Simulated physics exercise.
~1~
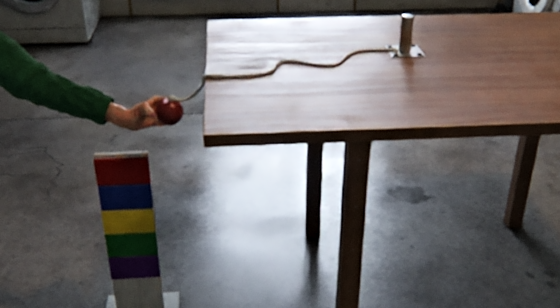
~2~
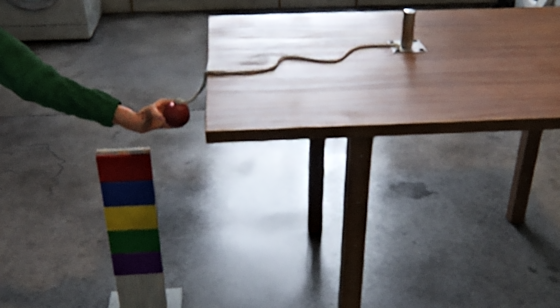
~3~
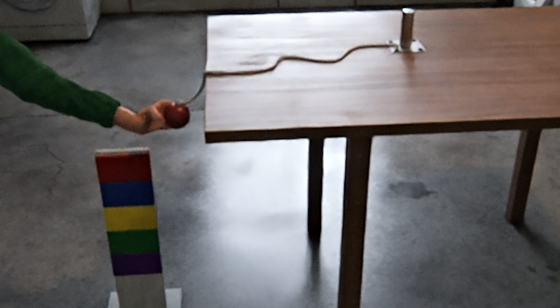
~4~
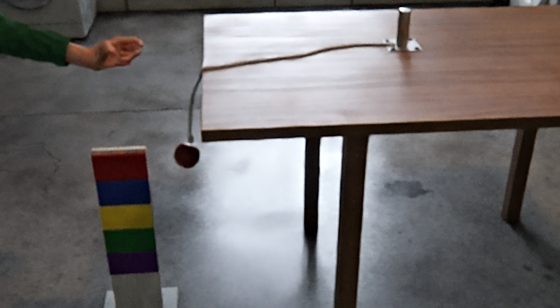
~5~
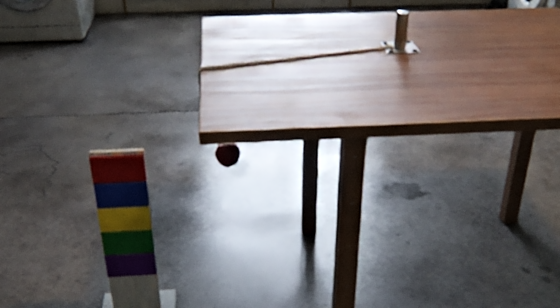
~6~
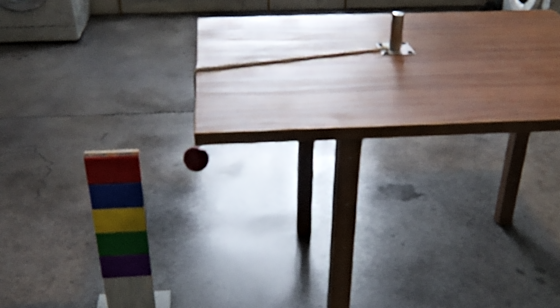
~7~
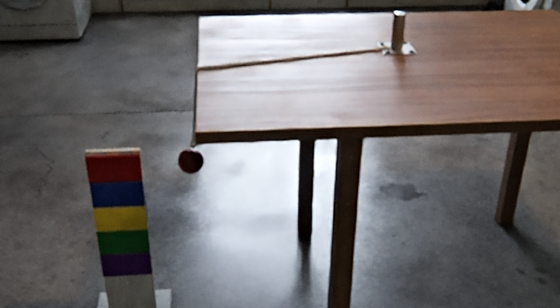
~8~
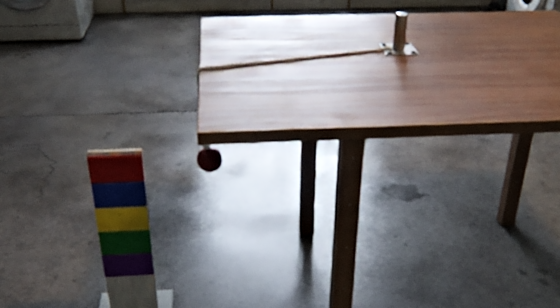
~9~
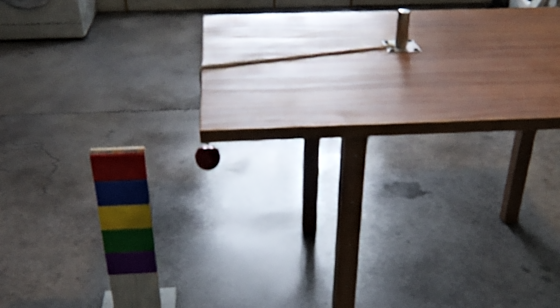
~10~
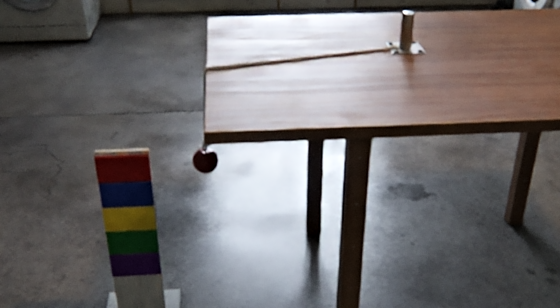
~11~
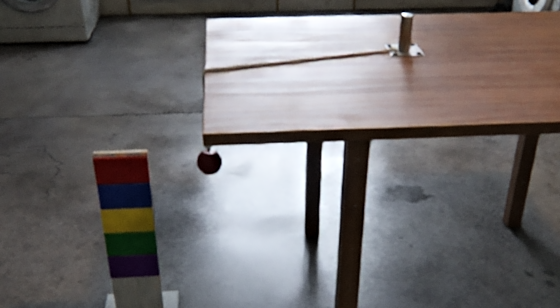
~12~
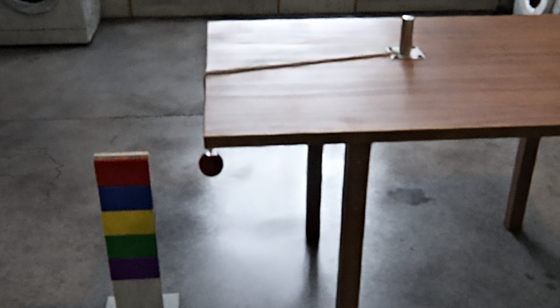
In a dim room with a grey concrete floor, a slightly swaying camera looks down at a brown wooden table on the right. A cord runs in loose curves from a short post on the tabletop to a red apple, held by a green-sleeved hand beyond the table's left edge. Below the hand stands a board banded red, blue, yellow, green and purple. The hand lets go and draws back left, and the apple drops, pulling the cord straight. It swings right beneath the edge, then back left, and settles, hanging level with the red band.
